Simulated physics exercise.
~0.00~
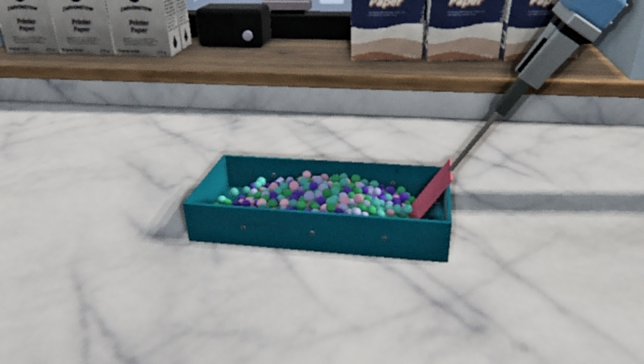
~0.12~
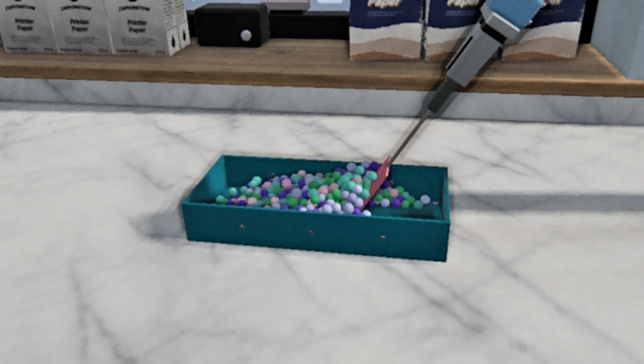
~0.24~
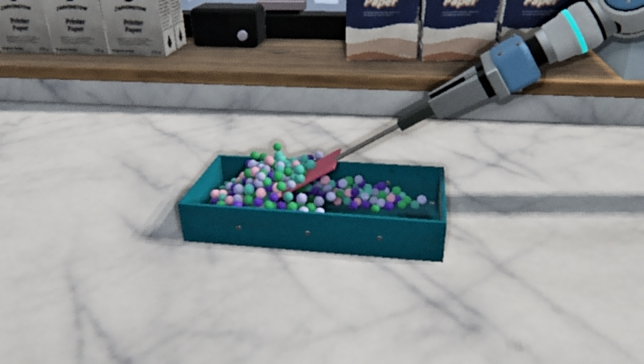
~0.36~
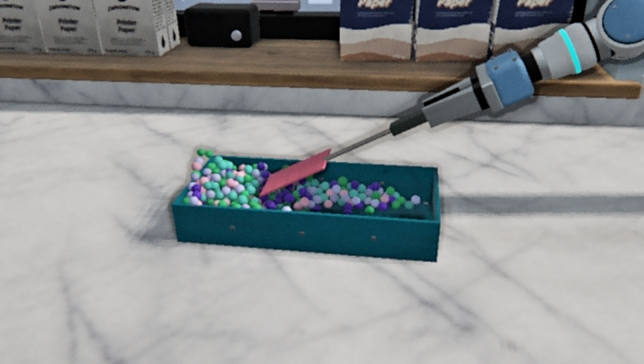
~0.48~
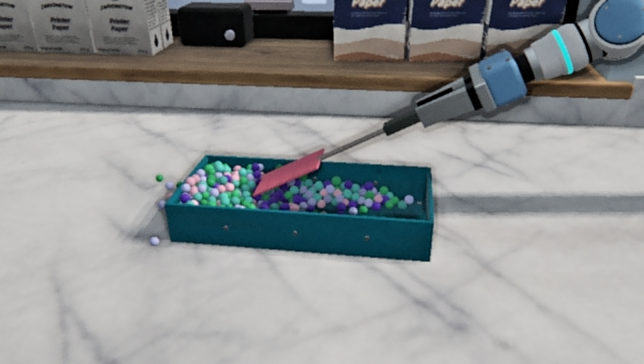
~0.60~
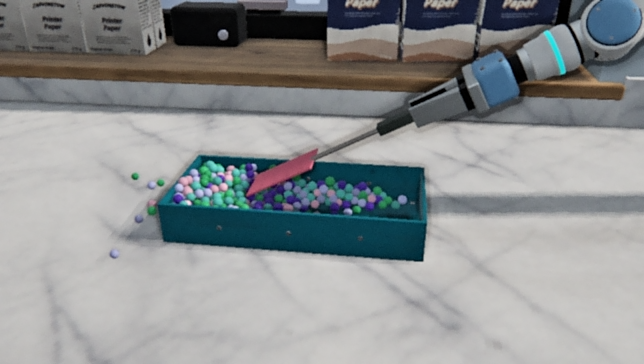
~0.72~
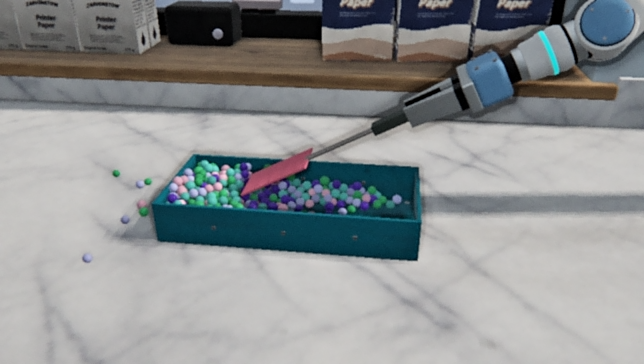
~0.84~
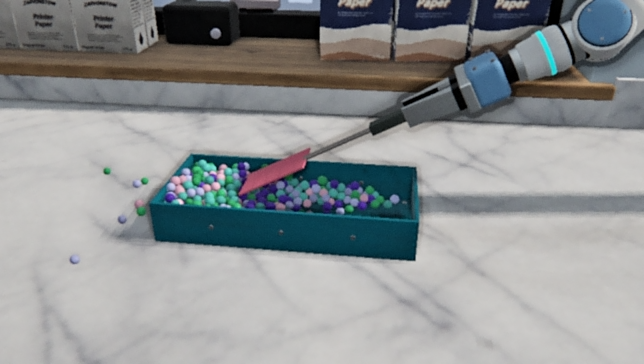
The video shows a robot arm sweeping a red spatula leftward through small round sweets in a teal roasting tin, heaping them at the left end as the blade tilts flatter. A few spill over onto the marble surface and roll away, while most remain in the tin.
